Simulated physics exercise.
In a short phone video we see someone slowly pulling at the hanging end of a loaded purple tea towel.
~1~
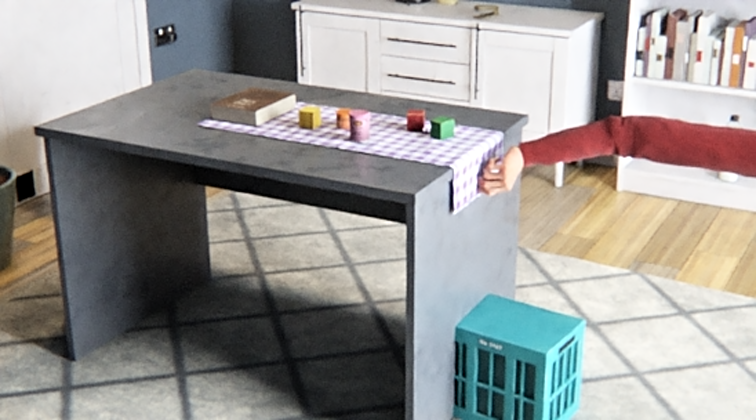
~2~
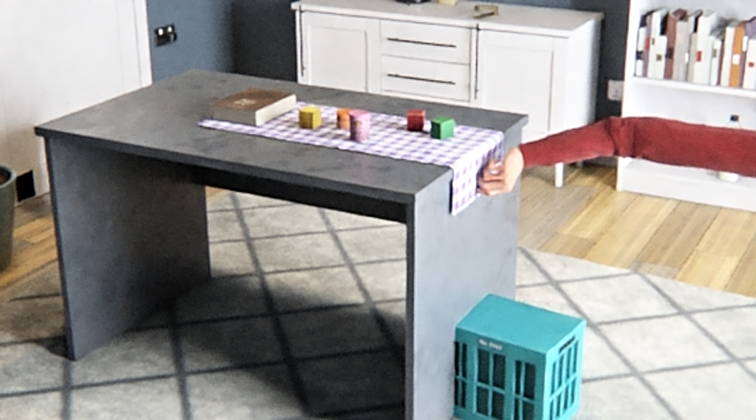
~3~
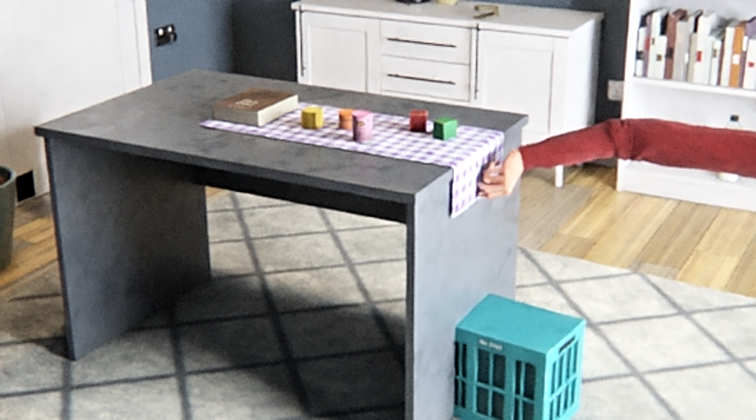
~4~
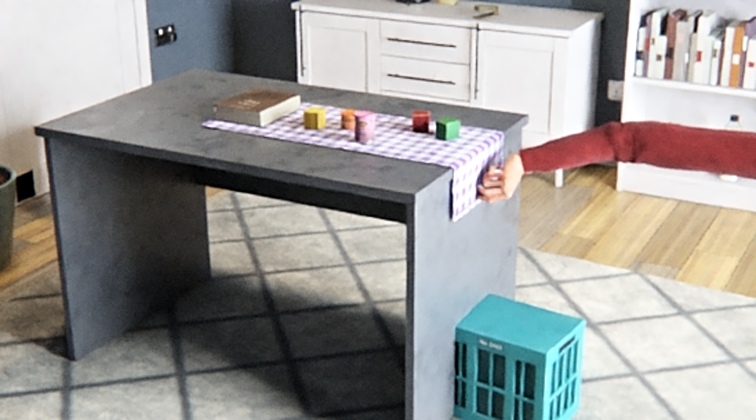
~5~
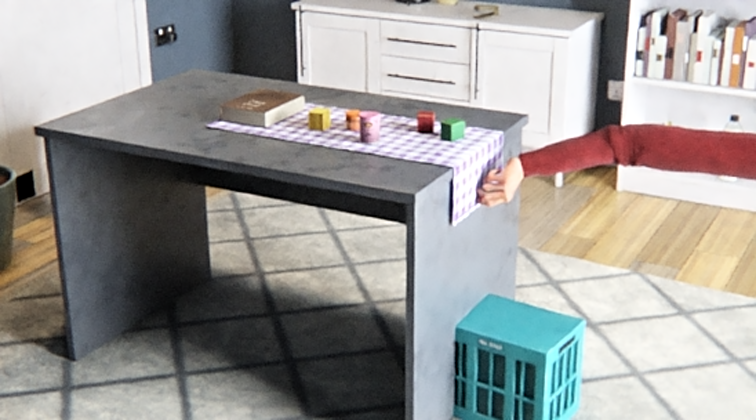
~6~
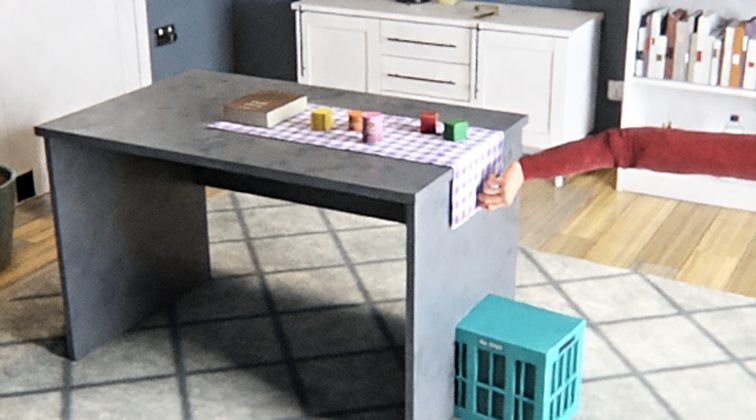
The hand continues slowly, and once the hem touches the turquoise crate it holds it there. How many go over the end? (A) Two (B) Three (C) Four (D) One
Three (B).
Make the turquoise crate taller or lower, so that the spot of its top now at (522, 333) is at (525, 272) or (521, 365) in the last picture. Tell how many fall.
That would be 1 and 4.
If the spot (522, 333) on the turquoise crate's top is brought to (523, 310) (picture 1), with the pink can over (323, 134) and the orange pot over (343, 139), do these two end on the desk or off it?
The pink can stays put; the orange pot stays put.
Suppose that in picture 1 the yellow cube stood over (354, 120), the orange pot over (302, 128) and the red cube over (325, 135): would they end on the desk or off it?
Here's how it goes: The yellow cube makes it through, the orange pot makes it through, and the red cube makes it through.
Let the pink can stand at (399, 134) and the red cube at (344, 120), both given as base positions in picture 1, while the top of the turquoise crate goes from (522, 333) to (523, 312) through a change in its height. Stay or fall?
In the end the pink can gets dislodged; meanwhile the red cube rides it out.
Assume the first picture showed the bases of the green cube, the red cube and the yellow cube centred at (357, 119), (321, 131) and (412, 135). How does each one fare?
The green cube stays on; the red cube keeps its place on top; the yellow cube goes over.
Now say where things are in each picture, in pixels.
The first picture shows hem (453, 215); green cube (442, 120); red cube (416, 112); pink can (359, 113); orange pot (345, 111); yellow cube (310, 109); top of the crate (522, 333).
The second picture shows hem (453, 215); green cube (442, 120).
The third picture shows hem (453, 218); red cube (419, 112).
The fourth picture shows hem (454, 221); pink can (364, 113); top of the crate (522, 333).
The fifth picture shows hem (454, 226); orange pot (355, 113).
The sixth picture shows hem (452, 229); green cube (456, 122); red cube (429, 114); pink can (372, 115); orange pot (357, 113); yellow cube (321, 111).
Soon after, hem near (479, 261); green cube gone.
Then, hem near (479, 297); green cube and red cube gone.
At rest, hem on the crate; green cube, red cube and pink can gone. The count of fallen things is three.
